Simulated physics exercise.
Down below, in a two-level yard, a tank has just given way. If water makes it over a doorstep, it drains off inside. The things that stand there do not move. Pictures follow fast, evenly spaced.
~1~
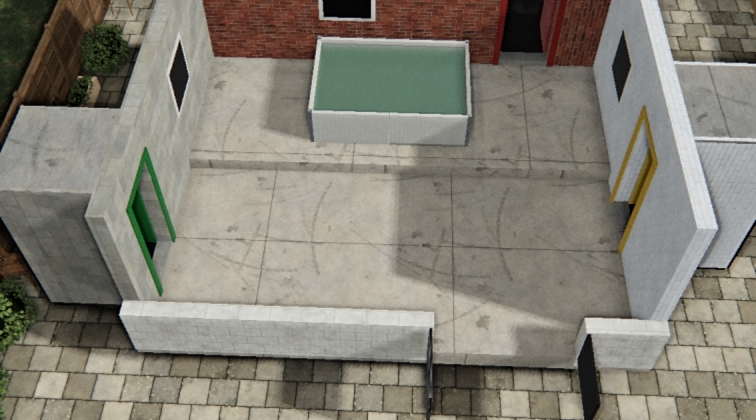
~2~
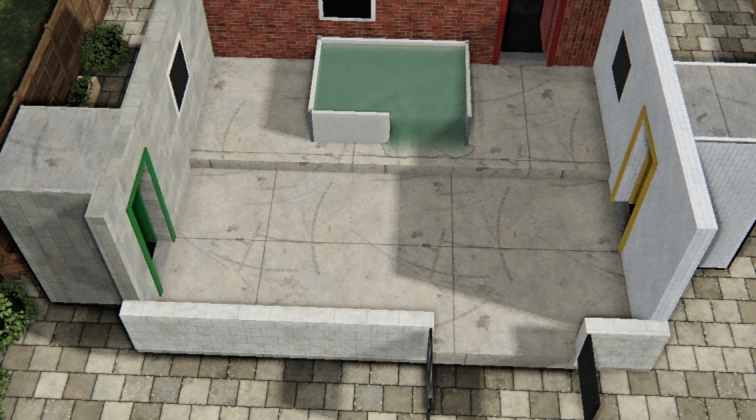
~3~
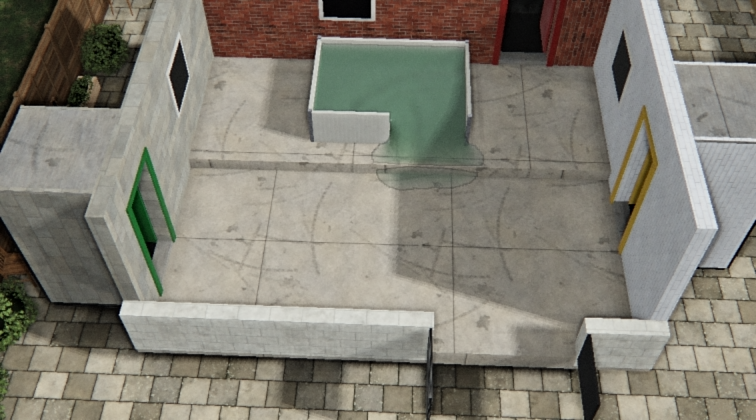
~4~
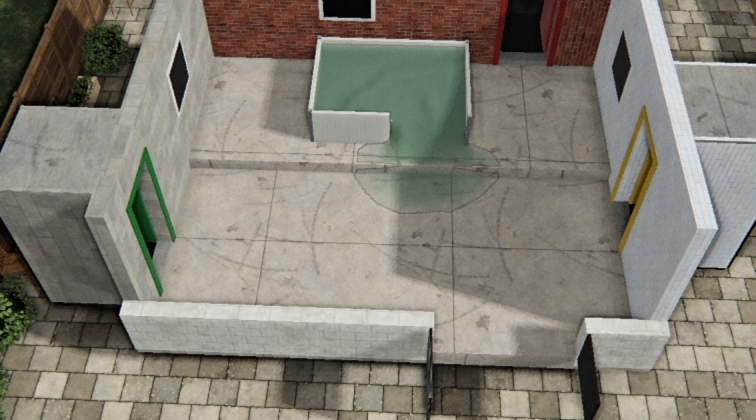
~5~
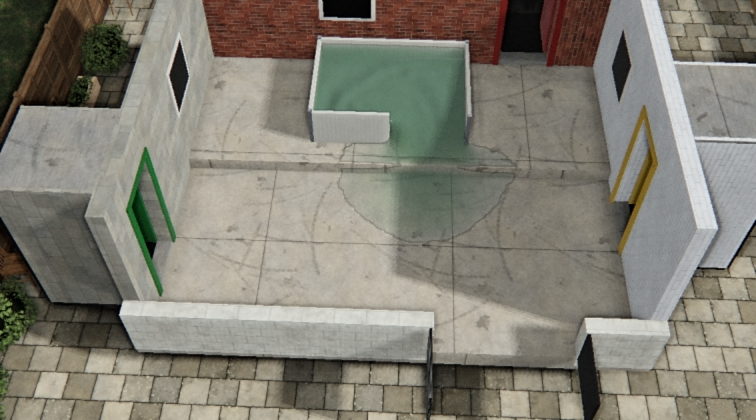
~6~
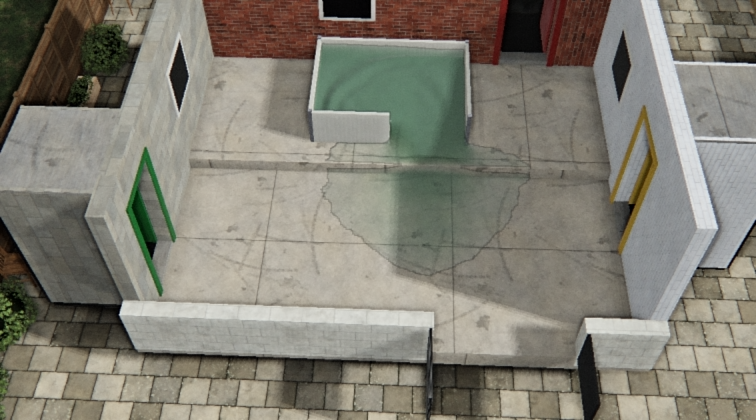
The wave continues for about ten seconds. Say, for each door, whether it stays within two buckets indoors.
The red door stays within it; the yellow door stays within it; the green door does not stay within it.
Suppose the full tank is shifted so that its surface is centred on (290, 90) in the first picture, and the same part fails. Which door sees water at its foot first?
Answer: The green one.
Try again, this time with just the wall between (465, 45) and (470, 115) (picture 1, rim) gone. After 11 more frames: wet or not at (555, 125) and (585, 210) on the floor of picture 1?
In order - first: Drenched, second: Drenched.
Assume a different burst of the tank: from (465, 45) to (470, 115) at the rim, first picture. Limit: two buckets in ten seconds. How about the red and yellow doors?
Then the red one overshoots, and the yellow one overshoots.
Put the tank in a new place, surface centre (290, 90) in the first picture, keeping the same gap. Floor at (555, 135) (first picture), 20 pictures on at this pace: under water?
At that place: No water.
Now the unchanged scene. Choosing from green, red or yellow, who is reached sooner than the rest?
That's the one in yellow.
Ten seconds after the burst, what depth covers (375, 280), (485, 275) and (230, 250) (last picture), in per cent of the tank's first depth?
About 8 per cent, then 6 per cent, then 8 per cent.
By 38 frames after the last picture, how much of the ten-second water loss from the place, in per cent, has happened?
Near 70 %.
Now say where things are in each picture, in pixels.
In the first frame, still water in the tank at (391, 79).
In the second frame, water pours out at (427, 135) and has run to (468, 150).
In the third frame, water pours out at (427, 136) and has run to (475, 166).
In the fourth frame, the front is at (396, 208), out from the gap at (427, 136).
In the fifth frame, the front is at (410, 238), out from the gap at (427, 136).
In the sixth frame, water pours out at (427, 136) and has run to (432, 269).
A moment on, water covers 35 % of the floor; the red door not reached, the yellow door not reached, the green door not reached.
Next, water covers 45 % of the floor; the red door not reached, the yellow door wet at the sill, nothing in, the green door not reached.
Then, water covers 50 % of the floor; the red door not reached, the yellow door wet at the sill, nothing in, the green door wet at the sill, nothing in.
Later, water covers 60 % of the floor; the red door not reached, the yellow door wet at the sill, nothing in, the green door over two buckets in.
In the end, water covers 65 % of the floor; the red door not reached, the yellow door wet at the sill, nothing in, the green door over two buckets in.
